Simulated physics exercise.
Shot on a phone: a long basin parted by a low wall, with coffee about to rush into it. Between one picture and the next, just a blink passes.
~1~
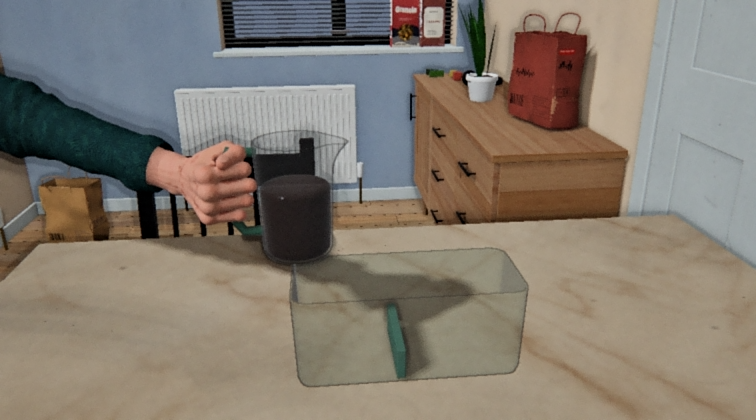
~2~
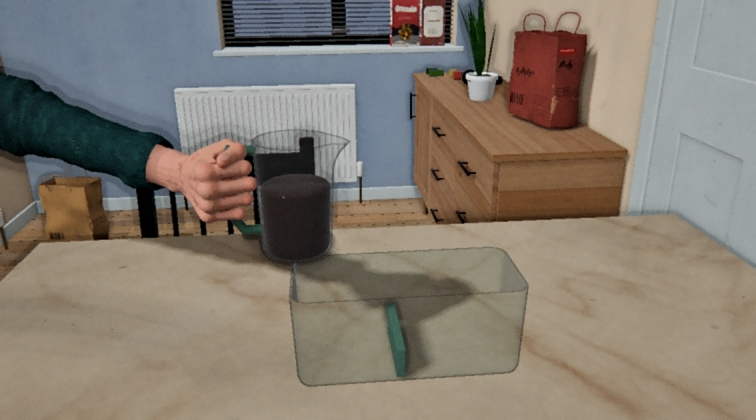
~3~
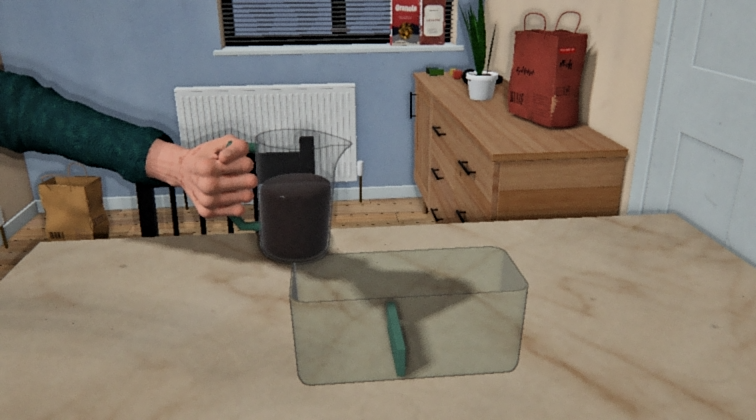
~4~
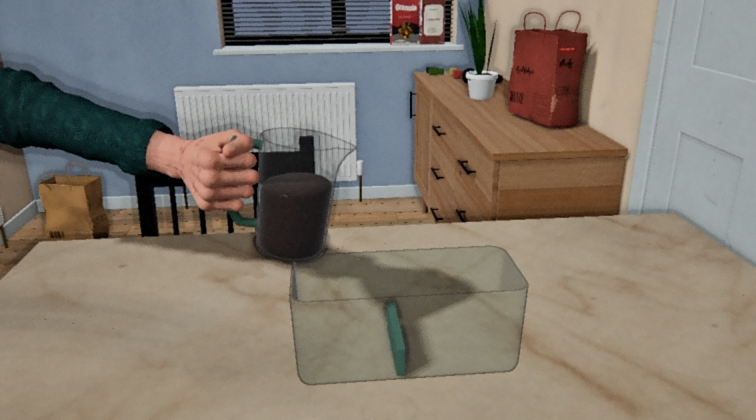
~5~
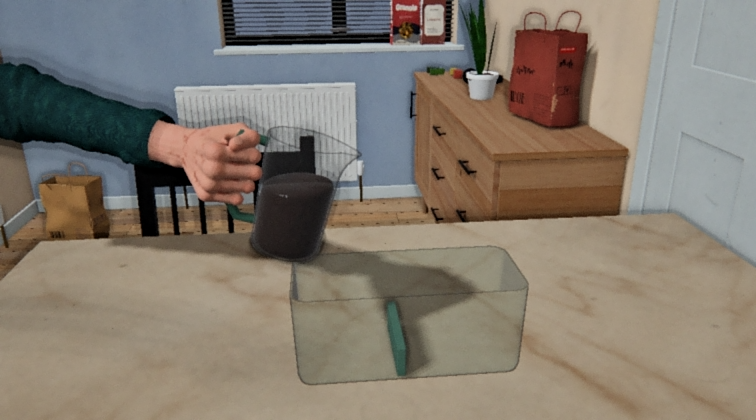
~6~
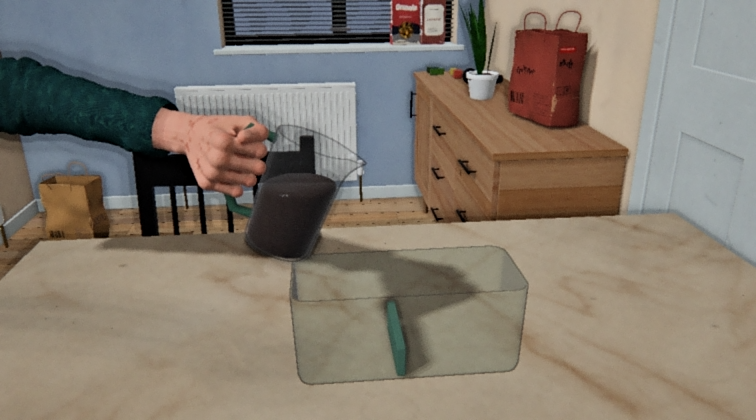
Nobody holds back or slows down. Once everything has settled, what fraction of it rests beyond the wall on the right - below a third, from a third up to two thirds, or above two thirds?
The share right of the wall does reach a third but does not go past two thirds.
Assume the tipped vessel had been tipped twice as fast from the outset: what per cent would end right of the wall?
25 per cent or thereabouts.
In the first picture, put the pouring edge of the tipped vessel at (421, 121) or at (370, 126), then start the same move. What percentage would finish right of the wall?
First try: Near 90 percent; second try: Near 90 percent.
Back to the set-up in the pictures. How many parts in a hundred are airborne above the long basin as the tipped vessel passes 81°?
Something close to 10 percent of it.
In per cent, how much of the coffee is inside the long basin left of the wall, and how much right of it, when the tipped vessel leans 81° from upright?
Left side 0 in a hundred, right side 0 in a hundred.
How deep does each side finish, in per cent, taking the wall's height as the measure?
I get 30 % for the left and 30 % for the right.
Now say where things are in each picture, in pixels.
In the first picture, it leans 0°; its right rim is at (348, 140); the coffee meets the walls at (260, 186) and (330, 183); the long basin's rim runs from (292, 281) to (516, 269); the wall's top is at (396, 327).
In the second picture, it leans 1°; its right rim is at (349, 140); the coffee meets the walls at (260, 185) and (331, 182).
In the third picture, it leans 4°; its right rim is at (352, 142); the coffee meets the walls at (261, 185) and (331, 182).
In the fourth picture, it leans 9°; its right rim is at (357, 147); the coffee meets the walls at (262, 183) and (333, 181).
In the fifth picture, it leans 15°; its right rim is at (362, 153); the coffee meets the walls at (261, 187) and (334, 182).
In the sixth picture, it leans 23°; its right rim is at (367, 162); the coffee meets the walls at (258, 189) and (337, 182).
A moment on, the tilt is 81° and 89 per cent is still to pour, 0 is left of the wall and 1 right of it.
Next, the tilt is 112° and 22 per cent is still to pour, 21 is left of the wall and 46 right of it.
Then the tilt is 118° and 0 per cent is still to pour, 44 is left of the wall and 56 right of it.
Later the tilt is 118° and 0 per cent is still to pour, 43 is left of the wall and 56 right of it.
At rest 43 per cent lies left of the wall, 56 right of it and 0 outside.
